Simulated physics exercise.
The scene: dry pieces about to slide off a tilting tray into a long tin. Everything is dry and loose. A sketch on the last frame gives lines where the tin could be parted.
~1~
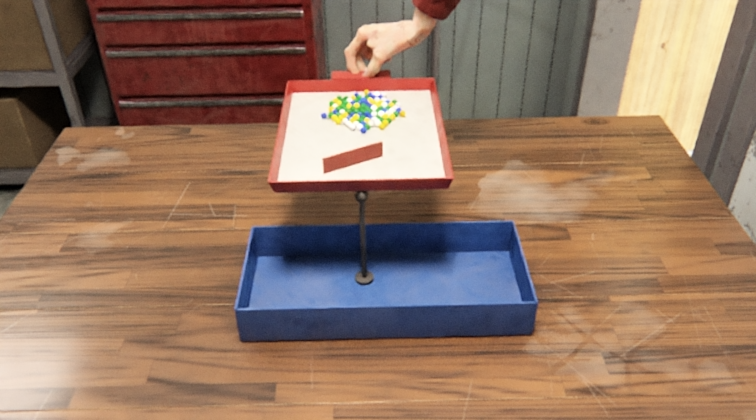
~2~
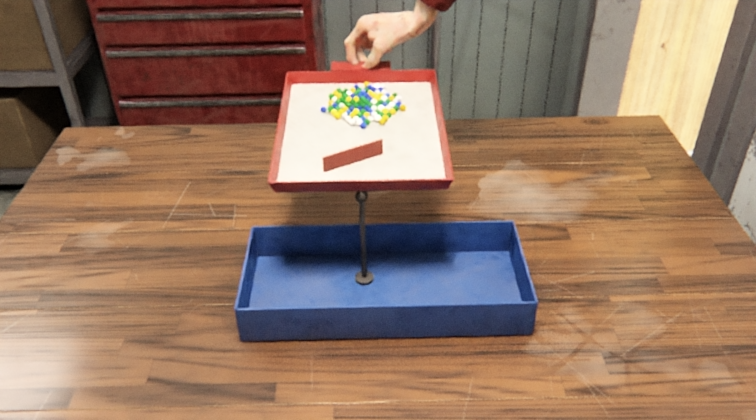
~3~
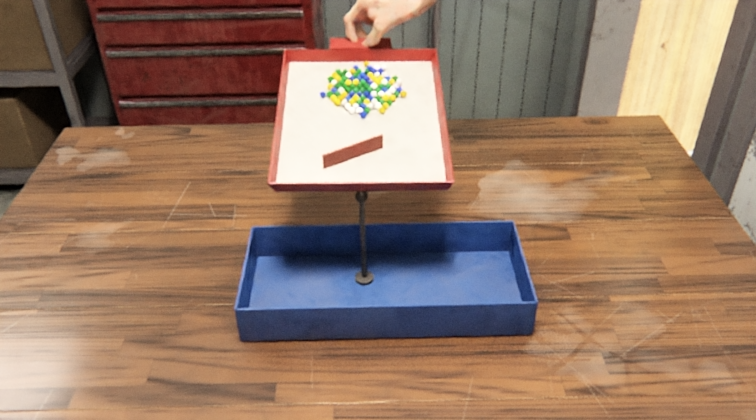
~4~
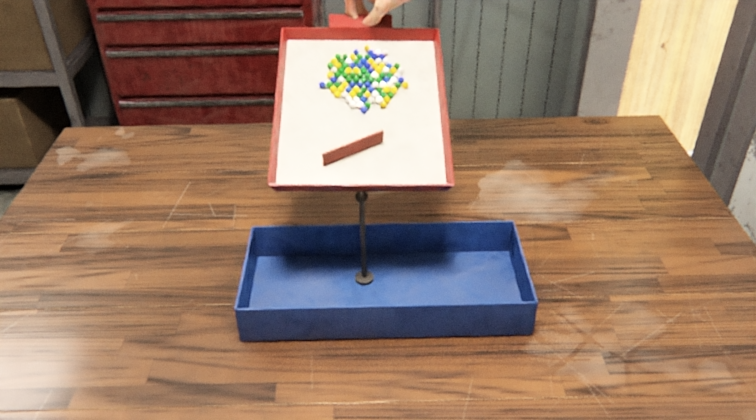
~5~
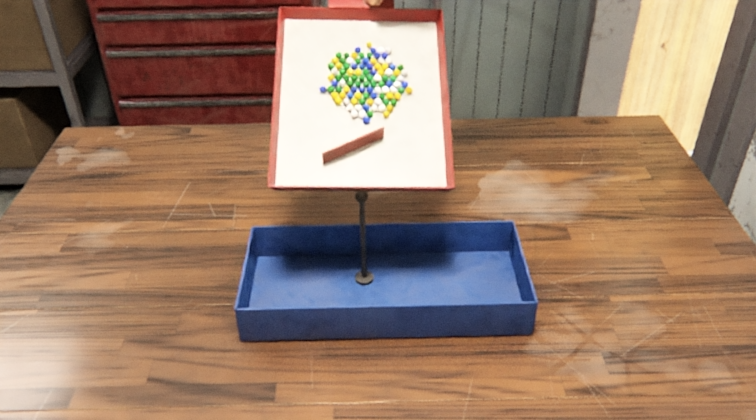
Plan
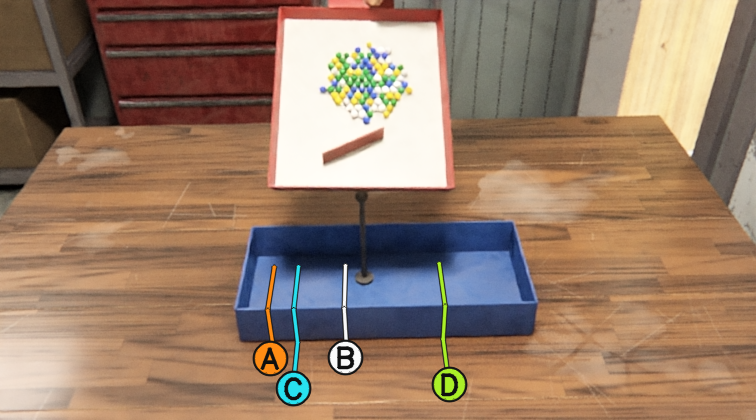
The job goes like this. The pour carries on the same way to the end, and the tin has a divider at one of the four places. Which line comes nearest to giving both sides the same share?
Use line B.
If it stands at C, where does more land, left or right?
The right side.
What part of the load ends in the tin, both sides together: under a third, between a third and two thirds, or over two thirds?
It is over two thirds.
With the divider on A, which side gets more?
The right side.
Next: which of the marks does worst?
It is A.
On the marked copy, line A crosses the front rim at (267, 309); line B crosses the front rim at (344, 307); line C crosses the front rim at (293, 308); line D crosses the front rim at (445, 304).
For line A, of what is caught, a stray few on the left of the divider, nearly all on the right.
For line B, of what is caught, about half on the left of the divider, about half on the right.
For line C, of what is caught, about a quarter on the left of the divider, most on the right.
For line D, of what is caught, most on the left of the divider, about a quarter on the right.
